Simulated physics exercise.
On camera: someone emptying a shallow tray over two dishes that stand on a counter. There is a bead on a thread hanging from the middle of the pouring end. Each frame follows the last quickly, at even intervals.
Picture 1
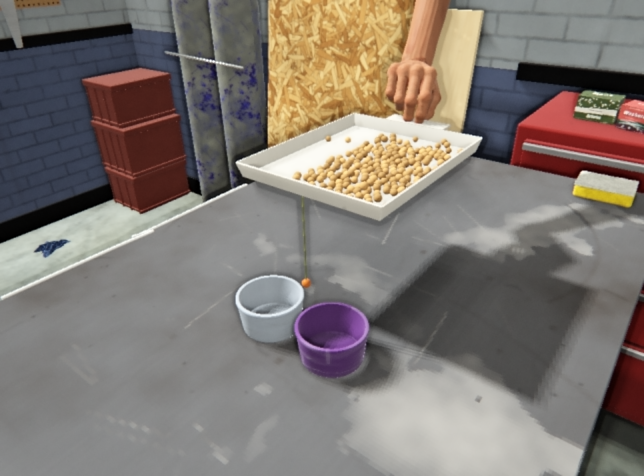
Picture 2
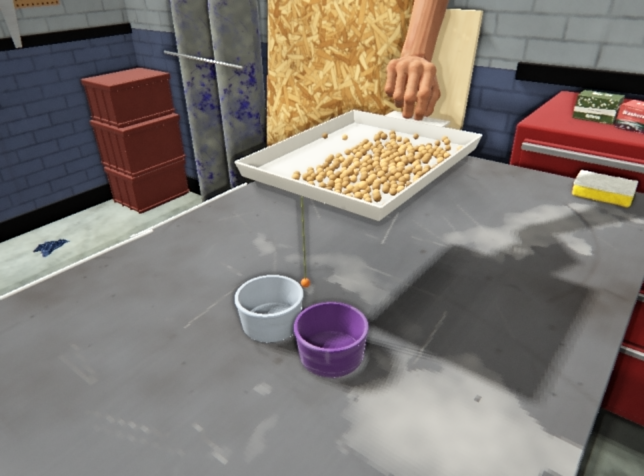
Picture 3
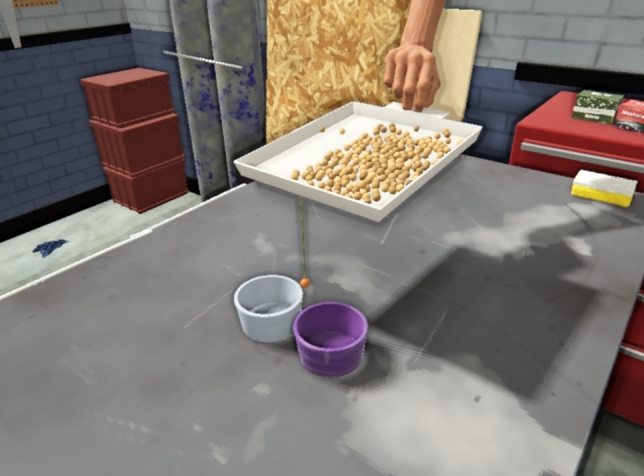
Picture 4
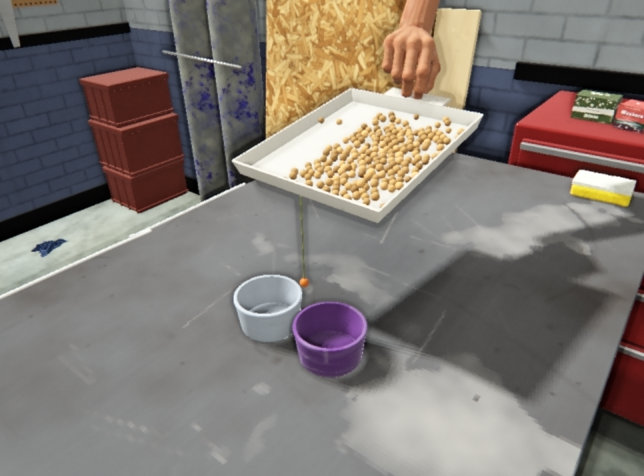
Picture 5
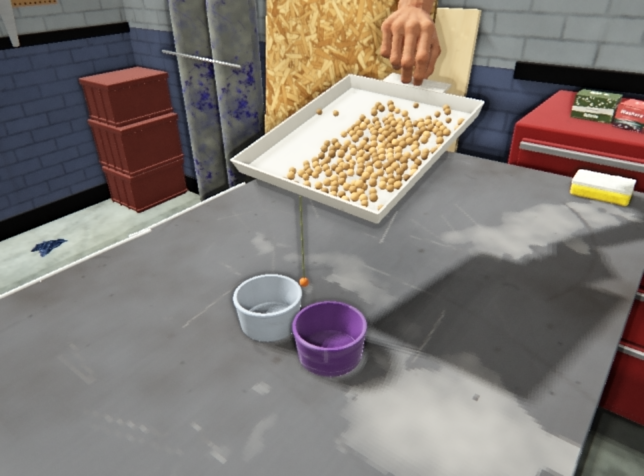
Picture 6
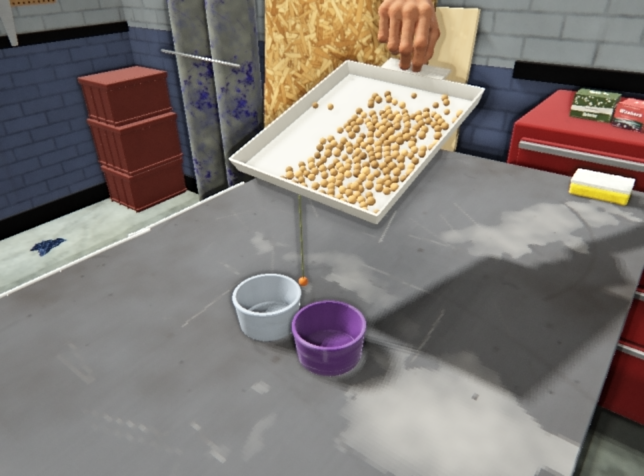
A shallow white tray of round wooden beads starts out level above a pale dish and a purple dish on a gray counter. The hand gripping its far edge then raises that side, gradually tilting the tray toward its near right corner, and the beads shift and spread across it.
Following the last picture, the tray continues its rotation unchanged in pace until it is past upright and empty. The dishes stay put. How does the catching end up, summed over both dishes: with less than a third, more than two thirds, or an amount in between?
The two dishes will gather no less than a third and no more than two thirds of the load.
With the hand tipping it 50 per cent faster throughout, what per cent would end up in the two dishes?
About 40 per cent.
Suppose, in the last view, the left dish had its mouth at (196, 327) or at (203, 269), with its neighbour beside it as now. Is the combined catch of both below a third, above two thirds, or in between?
The two tries come out as under a third and under a third in turn.
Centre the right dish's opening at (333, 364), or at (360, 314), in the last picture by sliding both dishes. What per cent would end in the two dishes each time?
In order: 30 percent and 10 percent.
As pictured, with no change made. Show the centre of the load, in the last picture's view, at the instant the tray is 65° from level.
I'd mark the middle close to (338, 193).
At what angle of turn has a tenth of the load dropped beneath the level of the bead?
Approx. 75° from level.
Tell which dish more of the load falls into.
It turns out to be the right.
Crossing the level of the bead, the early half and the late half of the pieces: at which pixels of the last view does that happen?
Close to (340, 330), then close to (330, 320).
Just after the last frame, tray tipped steeply; the larger part on the tray; just a few in the right dish; just a few outside both; about a tenth in the air.
A moment on, tray tipped past a quarter turn; just a few on the tray; roughly a third in the right dish; about a tenth in the left dish; roughly half outside both; about a tenth in the air.
Further on, tray tipped past a quarter turn; roughly half in the right dish; about a tenth in the left dish; roughly half outside both.
When it is over, tray tipped past a quarter turn; roughly half in the right dish; about a tenth in the left dish; roughly half outside both.
